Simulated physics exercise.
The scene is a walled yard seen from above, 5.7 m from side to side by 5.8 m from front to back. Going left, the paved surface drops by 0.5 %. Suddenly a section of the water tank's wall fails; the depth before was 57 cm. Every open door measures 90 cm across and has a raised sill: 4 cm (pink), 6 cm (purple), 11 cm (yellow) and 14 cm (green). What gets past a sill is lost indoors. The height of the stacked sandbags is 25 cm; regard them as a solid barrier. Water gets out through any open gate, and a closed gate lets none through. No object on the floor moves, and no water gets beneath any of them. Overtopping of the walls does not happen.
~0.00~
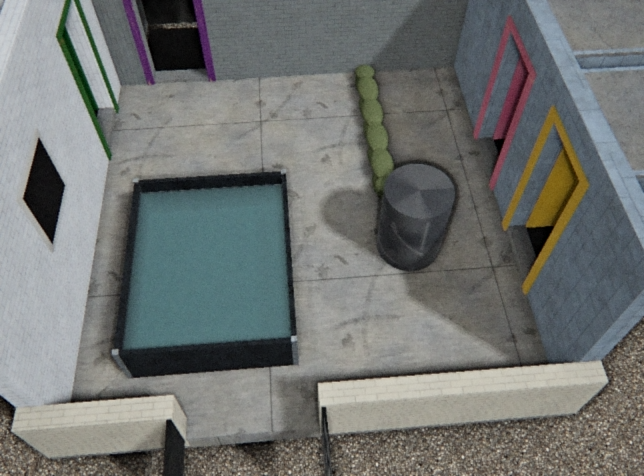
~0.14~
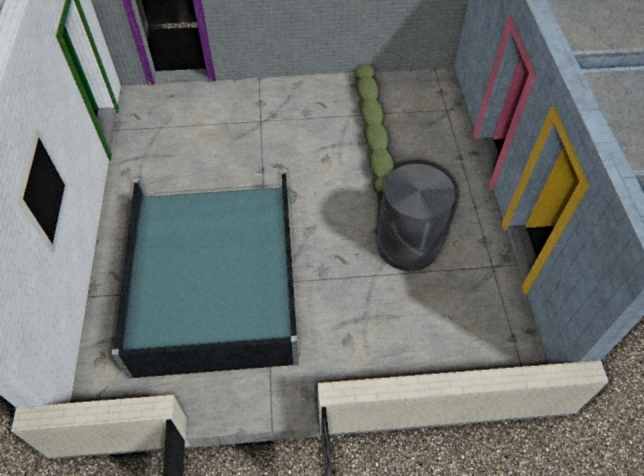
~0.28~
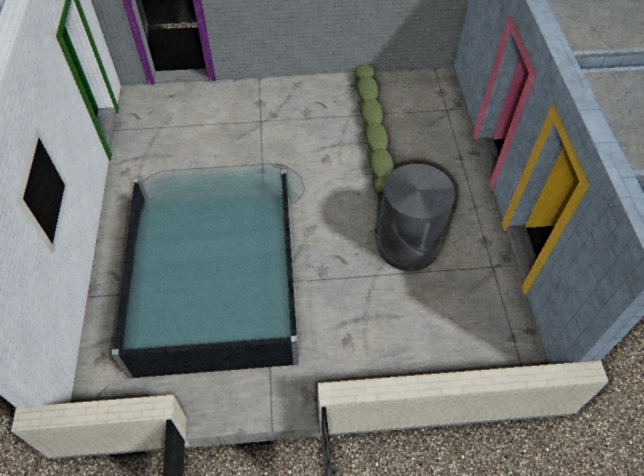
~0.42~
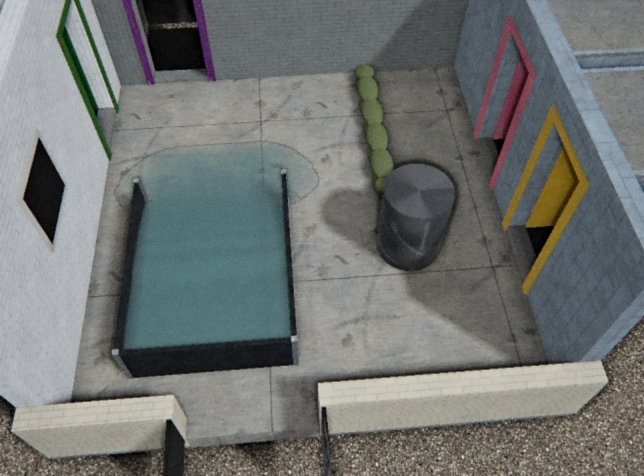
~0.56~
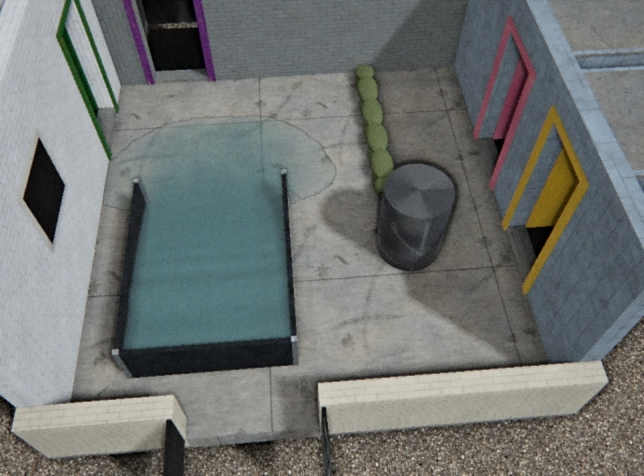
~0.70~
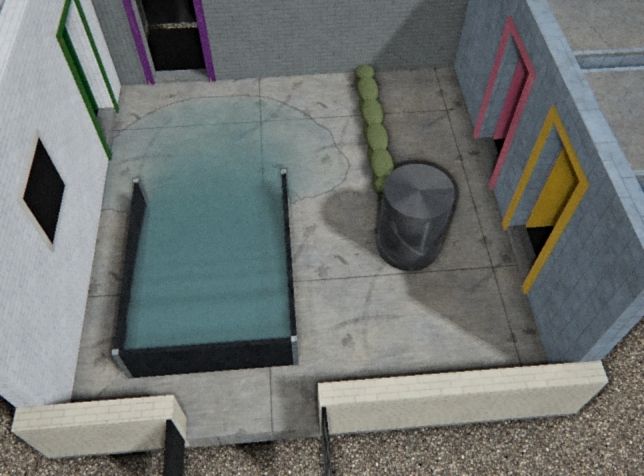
Walled paved yard seen from above, with the dark-sided water tank's far wall giving way and water spreading out across the floor.
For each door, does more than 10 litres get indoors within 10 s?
Outcome: Pink door: Beneath the limit; purple door: Above the limit; yellow door: Beneath the limit; green door: Above the limit.
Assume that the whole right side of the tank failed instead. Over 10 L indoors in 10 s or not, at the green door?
Then green does not exceed it.
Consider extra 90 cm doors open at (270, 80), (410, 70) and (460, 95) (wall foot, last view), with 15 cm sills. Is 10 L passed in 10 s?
Door 1: Higher; door 2: Lower; door 3: Lower.
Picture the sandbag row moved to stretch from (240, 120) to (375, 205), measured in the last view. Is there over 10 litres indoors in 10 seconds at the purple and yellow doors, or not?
At the purple door the limit is exceeded, and at the yellow door it is not reached.
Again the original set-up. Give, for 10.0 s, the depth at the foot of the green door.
The depth there is near 8.5 cm.
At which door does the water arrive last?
Yellow.
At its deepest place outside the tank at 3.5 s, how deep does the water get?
Max depth: About 27 centimetres.
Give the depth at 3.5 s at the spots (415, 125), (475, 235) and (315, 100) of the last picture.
Taking the spots in order: 1 cm, 0 cm, 19 cm.
After 1.4 s water covers 35 % of the floor and is deepest (32 cm) near (230, 85); pink door not reached, purple door 17 cm at the sill, 40 L in, yellow door not reached, green door 13 cm at the sill, 0 L in.
After 2.2 s water covers 35 % of the floor and is deepest (35 cm) near (120, 99); pink door not reached, purple door 33 cm at the sill, 159 L in, yellow door not reached, green door 16 cm at the sill, 0 L in.
After 3.5 s water covers 45 % of the floor and is deepest (27 cm) near (273, 83); pink door 1 cm at the sill, 0 L in, purple door 24 cm at the sill, 359 L in, yellow door not reached, green door 22 cm at the sill, 18 L in.
After 6.0 s water covers 75 % of the floor and is deepest (16 cm) near (338, 405); pink door 2 cm at the sill, 0 L in, purple door 13 cm at the sill, 492 L in, yellow door 1 cm at the sill, 0 L in, green door 14 cm at the sill, 41 L in.
After 10.0 s water covers 90 % of the floor and is deepest (10 cm) near (70, 412); pink door 3 cm at the sill, 0 L in, purple door 8 cm at the sill, 533 L in, yellow door 6 cm at the sill, 0 L in, green door 9 cm at the sill, 42 L in.
